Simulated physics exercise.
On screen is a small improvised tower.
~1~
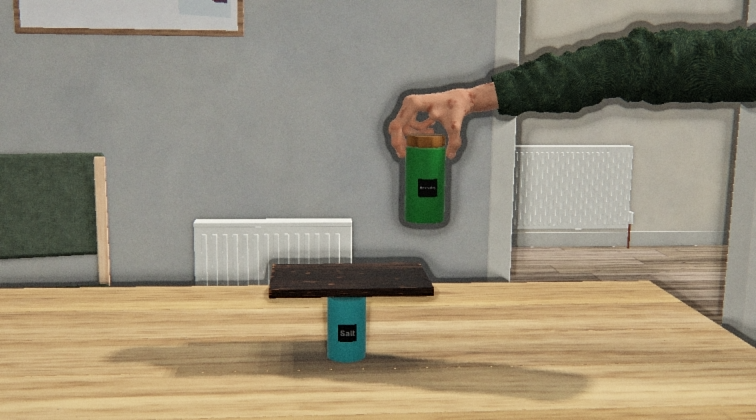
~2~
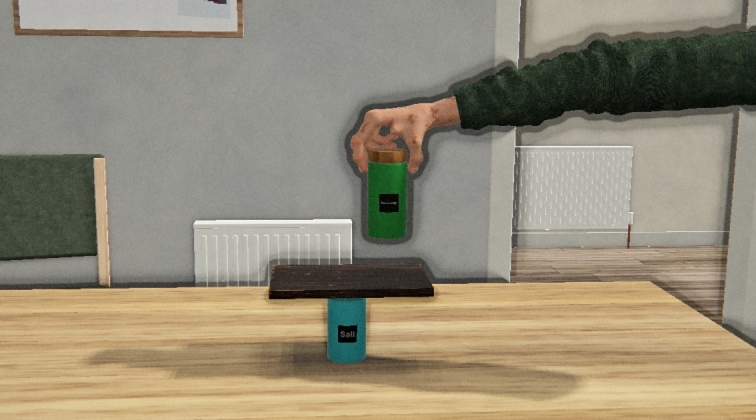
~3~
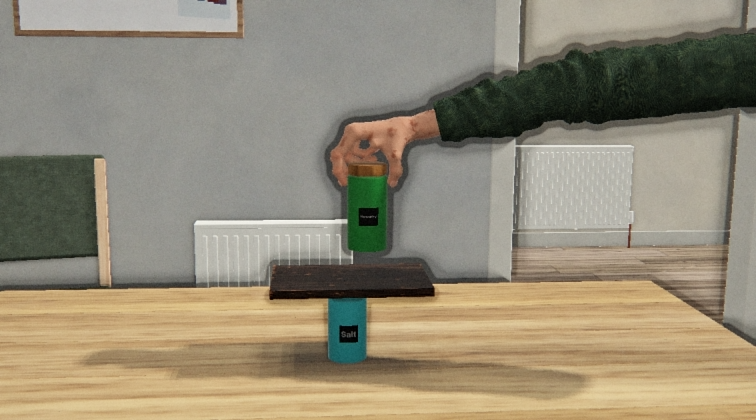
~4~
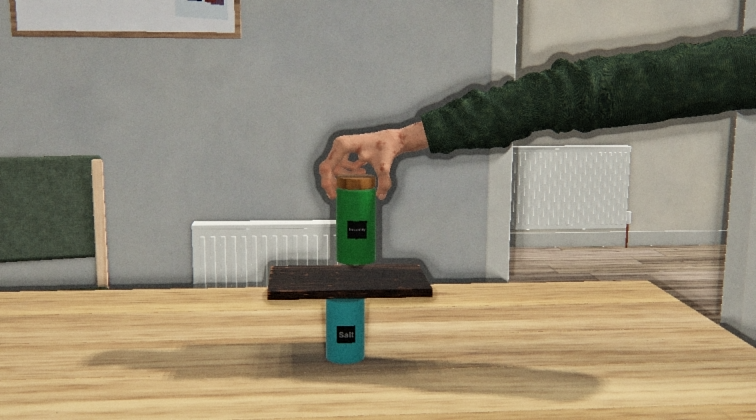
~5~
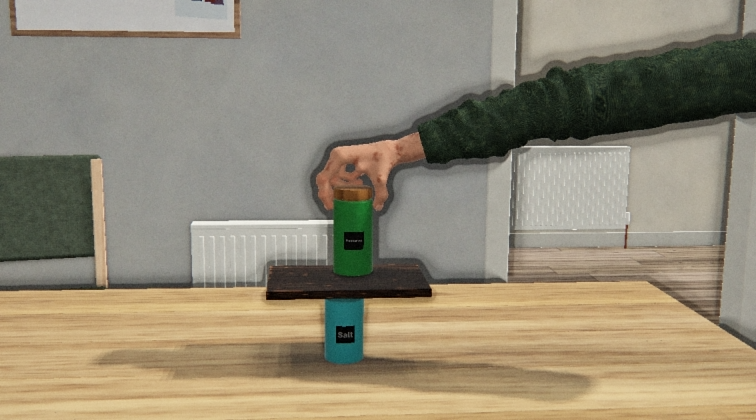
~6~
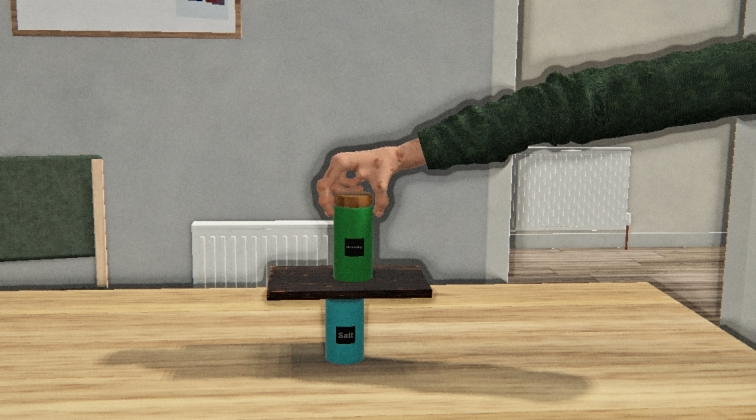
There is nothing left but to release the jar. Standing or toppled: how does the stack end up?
My guess is the stack will stay standing.
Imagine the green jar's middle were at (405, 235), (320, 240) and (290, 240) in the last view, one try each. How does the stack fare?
So, first go it comes down, second go it stays put, third go it comes down.
Then, 0.60 s on from there, no change.
Then, 1.30 s on from there, green jar resting near (353, 237).
In the end, all 3 unmoved. At the end, from the last picture's camera, green jar near (353, 237). The stack holds.
